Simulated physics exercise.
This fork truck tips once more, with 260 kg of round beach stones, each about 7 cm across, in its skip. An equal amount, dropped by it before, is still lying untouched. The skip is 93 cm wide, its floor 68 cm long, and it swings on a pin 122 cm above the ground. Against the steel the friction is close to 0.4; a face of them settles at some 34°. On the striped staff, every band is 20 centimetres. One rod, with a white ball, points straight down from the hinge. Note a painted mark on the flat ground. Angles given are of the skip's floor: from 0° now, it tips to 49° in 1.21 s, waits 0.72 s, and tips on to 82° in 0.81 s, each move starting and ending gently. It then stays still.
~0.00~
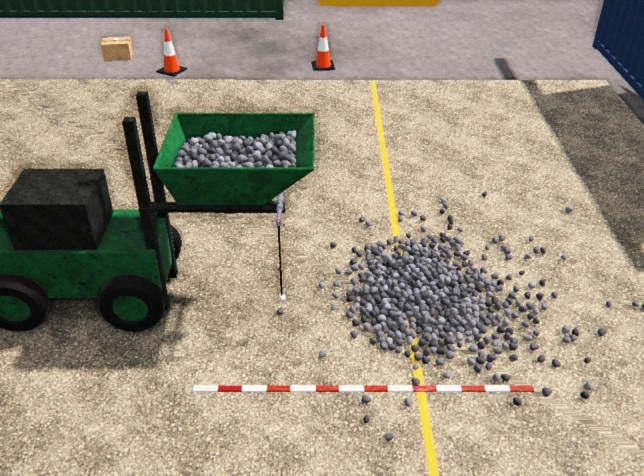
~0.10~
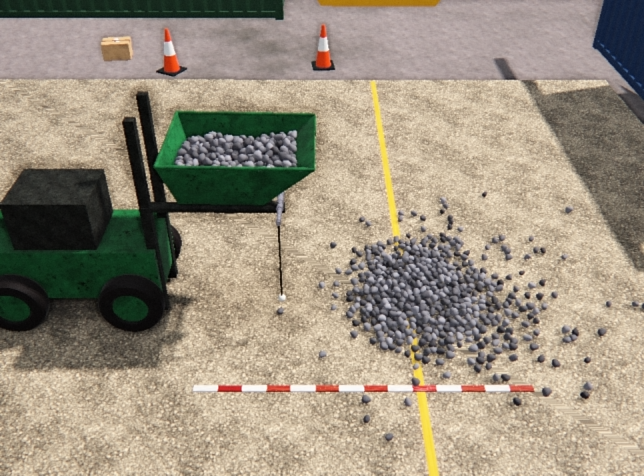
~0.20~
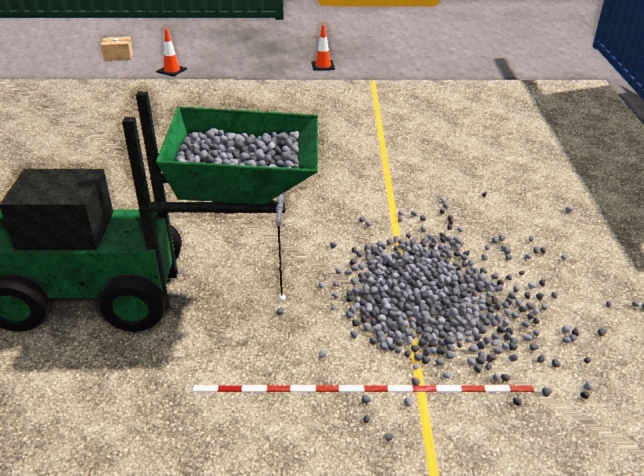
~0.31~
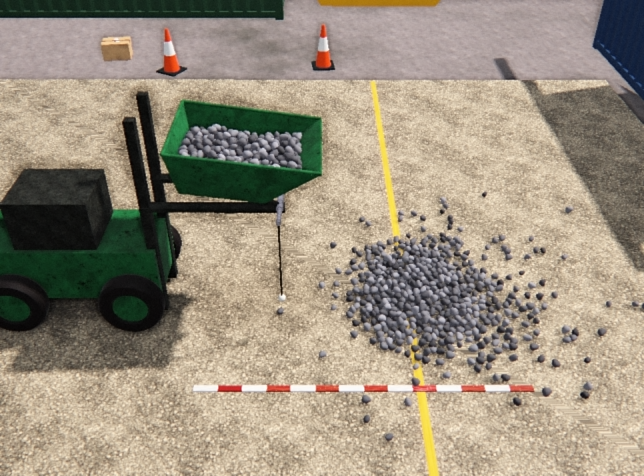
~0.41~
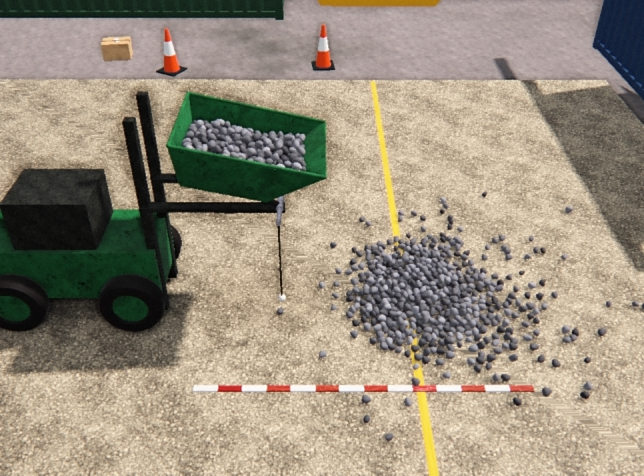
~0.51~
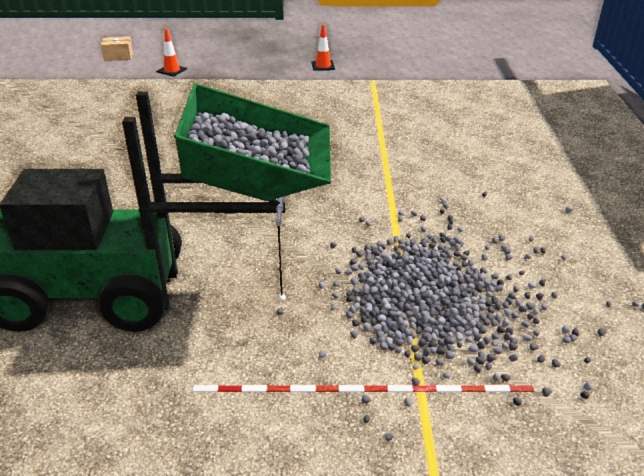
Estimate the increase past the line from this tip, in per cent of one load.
Roughly 26 per cent of a load more.
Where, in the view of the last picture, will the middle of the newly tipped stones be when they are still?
They end up centred around (385, 289).
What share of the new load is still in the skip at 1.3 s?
Some 95 %, roughly, is held.
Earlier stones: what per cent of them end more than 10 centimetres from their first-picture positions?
About 10 %.
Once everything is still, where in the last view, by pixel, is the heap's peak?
Around (393, 277).
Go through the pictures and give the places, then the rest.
In the first frame, lip at (313, 169), floor tilted 0°, highest stones at (278, 145). The earlier load is highest near (414, 283), 13 cm above ground level, 34 % short of the line, 66 % past the line.
In the second frame, lip at (314, 170), floor tilted 1°, highest stones at (261, 143); the stones move at 0.2 m/s on average.
In the third frame, lip at (317, 171), floor tilted 4°, highest stones at (217, 142); the stones move at 0.3 m/s on average.
In the fourth frame, the skip is at 8°, its lip at (321, 174); the top of the load is at (206, 138); the stones move at 0.4 m/s on average.
In the fifth frame, the skip is at 13°, its lip at (326, 178); the top of the load is at (206, 133); the stones move at 0.5 m/s on average.
In the sixth frame, lip at (331, 182), floor tilted 19°, highest stones at (206, 125); the stones move at 0.5 m/s on average.
After 0.9 s the floor is at 41°; in per cent of one load, 100 in the skip, 34 short of the line, 66 past the line; the foremost stones are at (608, 287).
After 1.3 s the floor is at 49°; in per cent of one load, 97 in the skip, 37 short of the line, 66 past the line; the foremost stones are at (608, 287).
After 3.2 s the floor is at 82°; in per cent of one load, 0 in the skip, 114 short of the line, 85 past the line; the foremost stones are at (608, 287).
After 5.6 s the floor is at 82°; in per cent of one load, 0 in the skip, 108 short of the line, 92 past the line; the foremost stones are at (610, 288). Net gain past the line, 26.
